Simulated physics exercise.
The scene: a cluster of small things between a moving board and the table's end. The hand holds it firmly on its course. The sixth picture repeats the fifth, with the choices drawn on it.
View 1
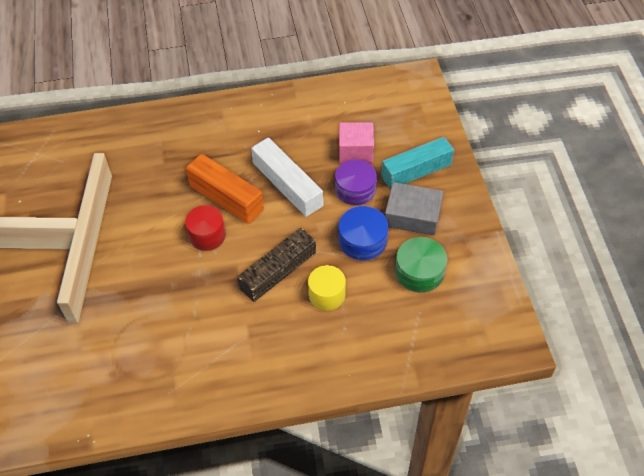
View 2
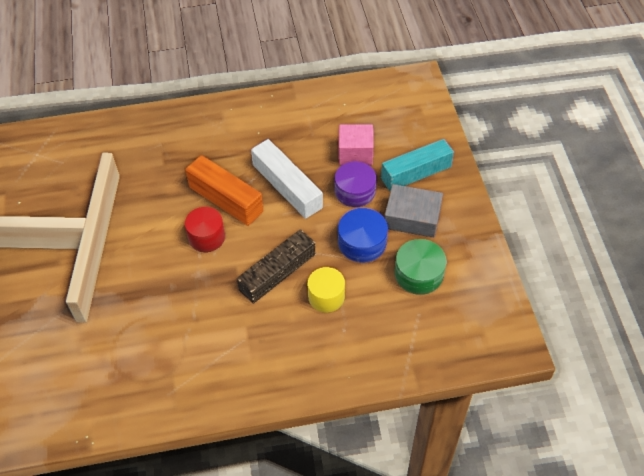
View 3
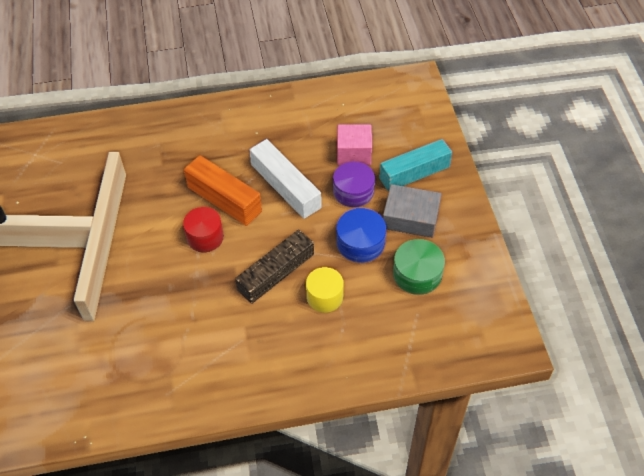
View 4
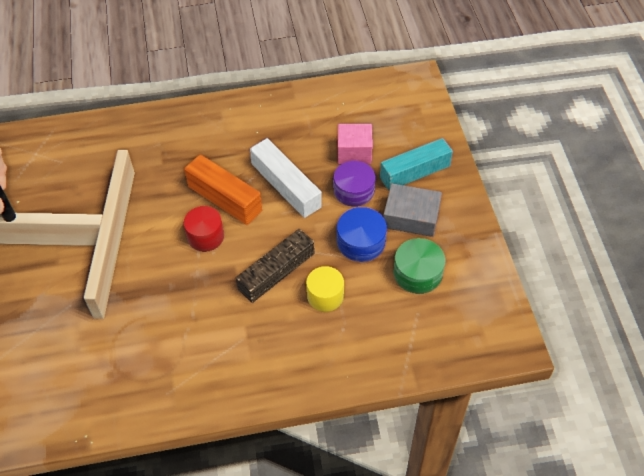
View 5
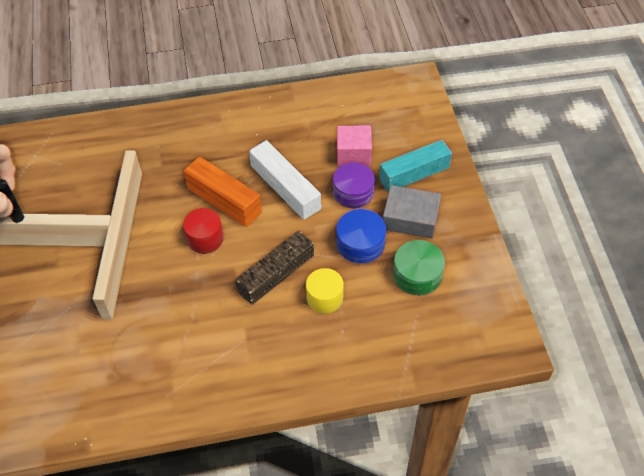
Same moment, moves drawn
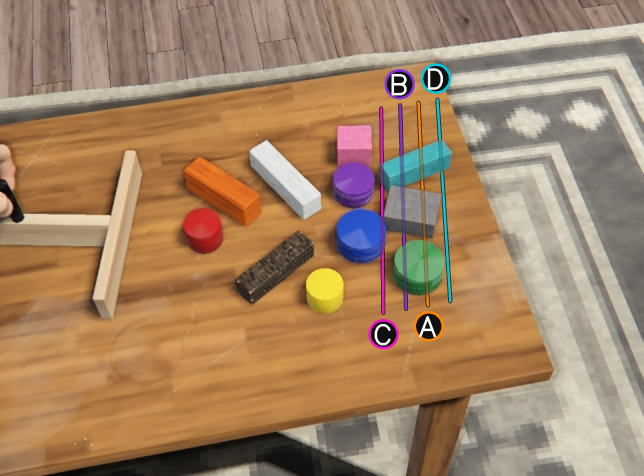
On a wooden table above a patterned rug, a T-shaped wooden board slid slowly a short way right toward a cluster of colourful blocks and discs, a hand coming into view behind it.
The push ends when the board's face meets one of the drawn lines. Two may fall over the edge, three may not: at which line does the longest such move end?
B is the last line within the limit.
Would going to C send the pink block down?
By then, no.
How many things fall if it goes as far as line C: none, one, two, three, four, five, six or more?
One.
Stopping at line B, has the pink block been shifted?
Yes.
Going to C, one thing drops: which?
The turquoise bar goes over.
On the marked copy, A at (423, 195); B at (403, 198); C at (382, 202); D at (443, 192).
Following B. Soon after the start, board (220, 203); orange stick (261, 196); red tin (246, 230).
Later, board (323, 187); turquoise bar (457, 150); purple tin (408, 170).
In the end, board (400, 174); turquoise bar over the edge; purple tin over the edge; two fallen.
As for the rest, A drops three; C is within the limit but short; D drops five.
